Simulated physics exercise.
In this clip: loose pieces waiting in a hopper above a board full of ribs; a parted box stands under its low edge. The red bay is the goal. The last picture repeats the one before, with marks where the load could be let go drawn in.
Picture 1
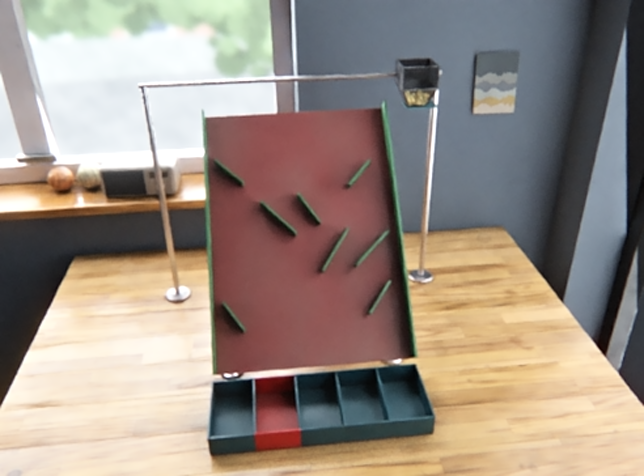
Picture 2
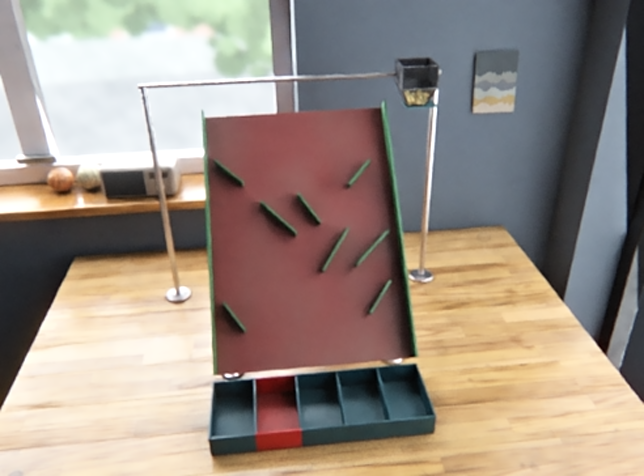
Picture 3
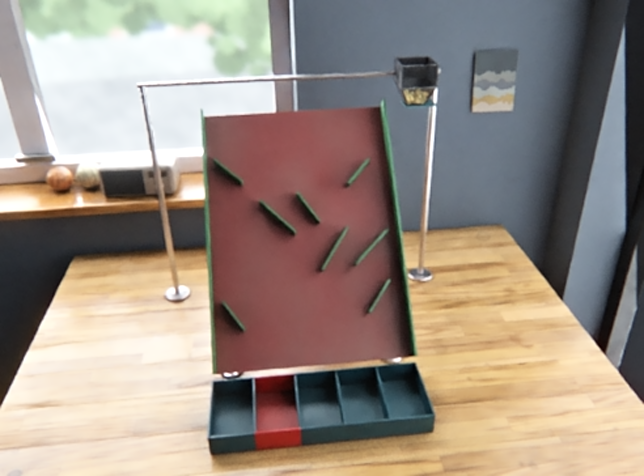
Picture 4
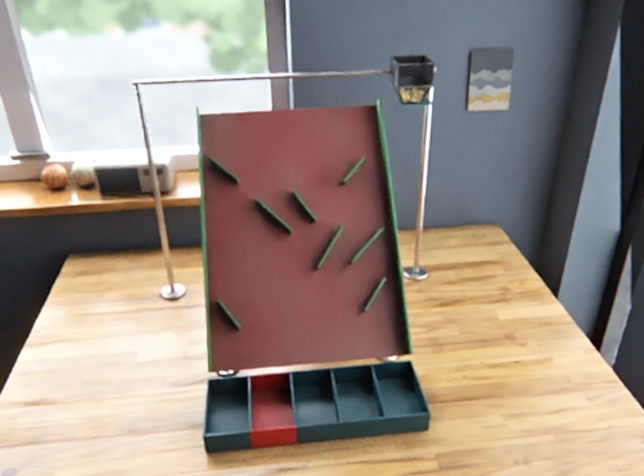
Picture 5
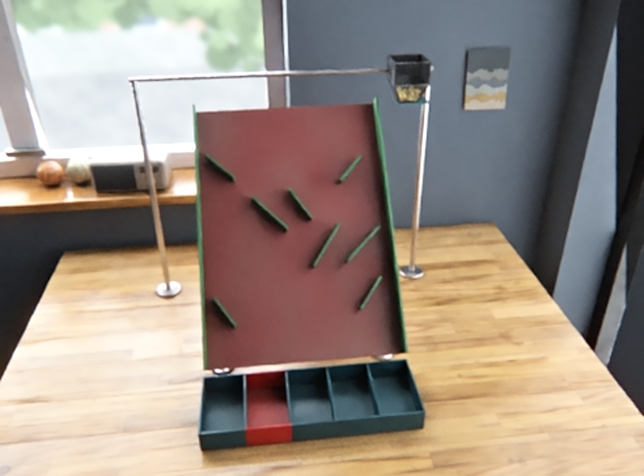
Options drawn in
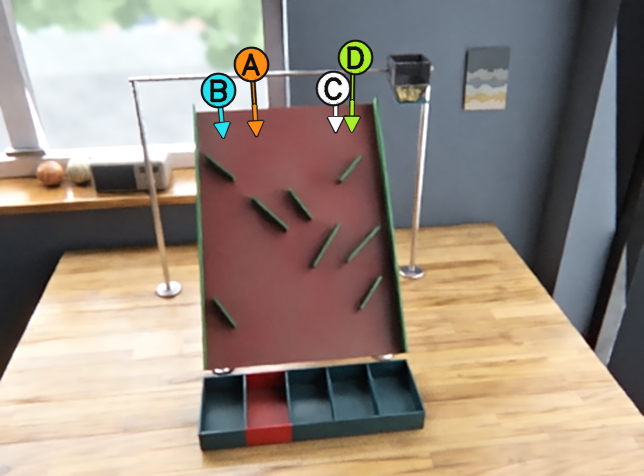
On a wooden table by a window, a ribbed red board stands above a parted box, the view drifting slightly while nothing else moves.
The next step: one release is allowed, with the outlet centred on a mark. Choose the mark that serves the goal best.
C is best.
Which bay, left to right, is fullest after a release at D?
The second from the left.
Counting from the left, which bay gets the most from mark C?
It is the second one.
On the marked copy, mark A meets the board at (256, 130); mark B meets the board at (222, 132); mark C meets the board at (335, 126); mark D meets the board at (351, 126).
For mark A, about a third in the red bay, about half in other bays, a small part outside the box.
For mark B, about half in the red bay, about a third in other bays, a stray few outside the box.
For mark C, about two thirds in the red bay, about a quarter in other bays, a small part outside the box.
For mark D, about half in the red bay, about half in other bays, a stray few outside the box.
